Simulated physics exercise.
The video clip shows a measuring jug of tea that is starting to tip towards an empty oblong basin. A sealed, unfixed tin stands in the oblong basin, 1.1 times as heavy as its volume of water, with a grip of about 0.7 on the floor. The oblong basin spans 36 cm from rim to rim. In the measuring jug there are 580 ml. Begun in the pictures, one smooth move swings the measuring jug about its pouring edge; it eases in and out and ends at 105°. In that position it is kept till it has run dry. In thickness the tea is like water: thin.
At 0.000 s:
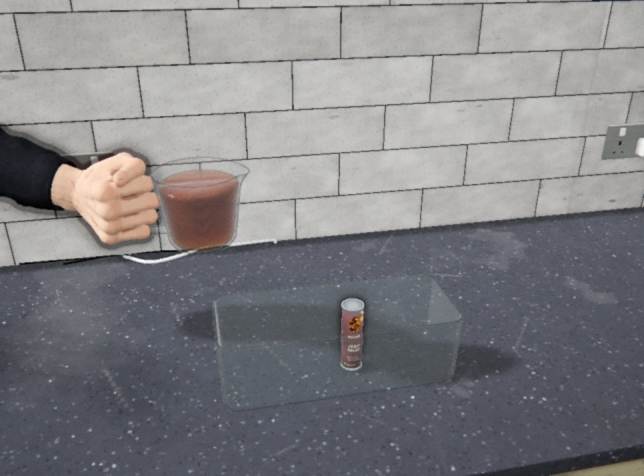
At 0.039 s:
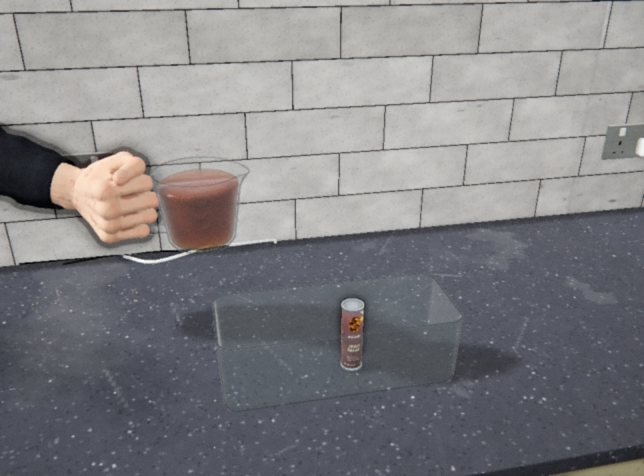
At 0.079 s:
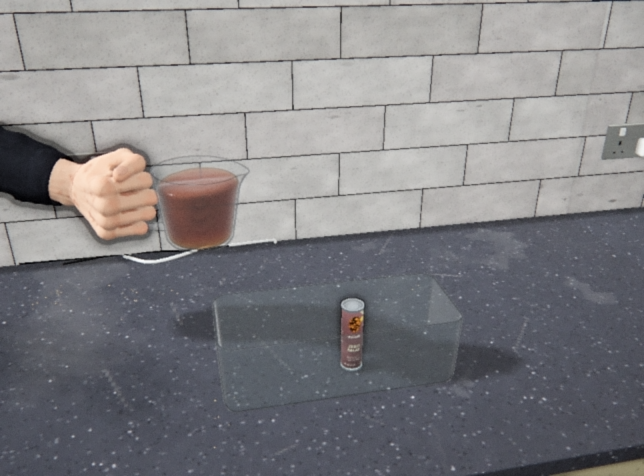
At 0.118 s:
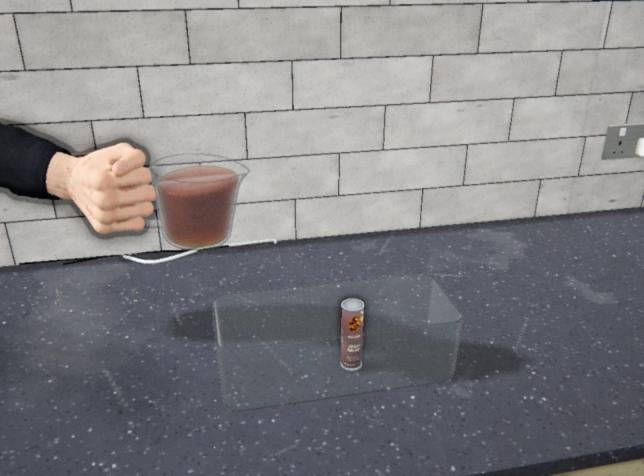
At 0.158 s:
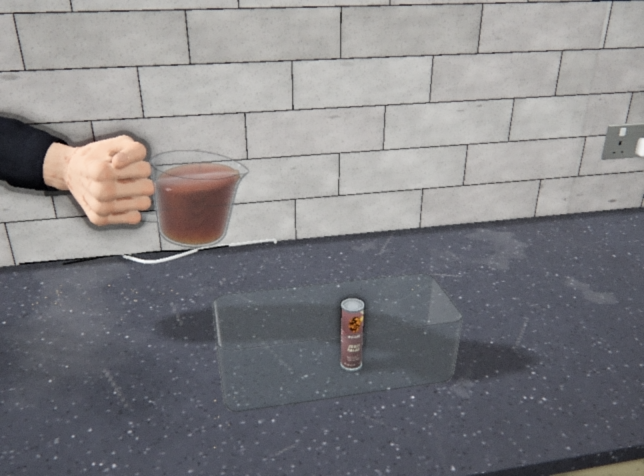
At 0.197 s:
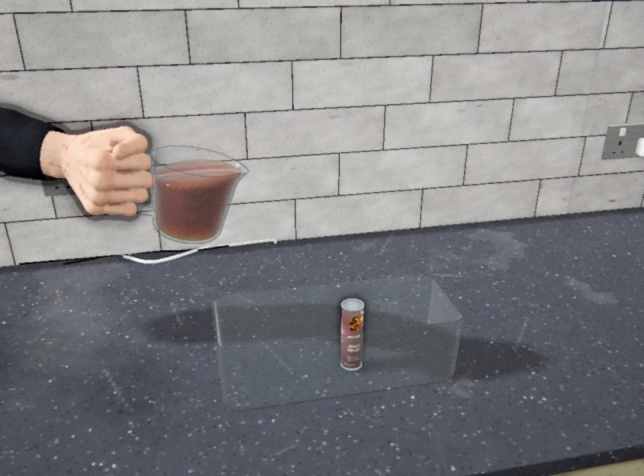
In this clip, a hand at the left holds a clear measuring jug of reddish-brown tea above a dark speckled worktop, where a small tin stands in a transparent oblong basin, and the jug slowly tilts slightly to the right.
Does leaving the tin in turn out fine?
It keels over.
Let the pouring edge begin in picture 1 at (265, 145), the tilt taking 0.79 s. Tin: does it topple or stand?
Result: Tin upright.
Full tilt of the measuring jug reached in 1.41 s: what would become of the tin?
Outcome - the tin comes down.
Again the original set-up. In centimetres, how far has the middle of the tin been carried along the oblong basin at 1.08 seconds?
Reading: Roughly 9 cm.
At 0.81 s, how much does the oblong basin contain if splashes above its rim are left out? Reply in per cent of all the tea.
Around 40 per cent of the whole.
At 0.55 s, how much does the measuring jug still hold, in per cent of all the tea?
Remaining: Near 70 % of the total.
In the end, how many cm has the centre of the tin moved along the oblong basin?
All told, the tin's centre has moved close to 9.0 cm.
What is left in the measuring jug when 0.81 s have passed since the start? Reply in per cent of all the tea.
Roughly 12 per cent.
By 0.55 s the tilt is 74° and 70 per cent is still to pour; the tin stands where it began.
By 0.81 s the tilt is 104° and 12 per cent is still to pour; the tin leans 9°.
By 1.08 s the tilt is 105° and 0 per cent is still to pour; the tin lies on its side.
By 1.37 s the tilt is 105° and 0 per cent is still to pour; the tin lies on its side.
At rest the tin lies on its side.
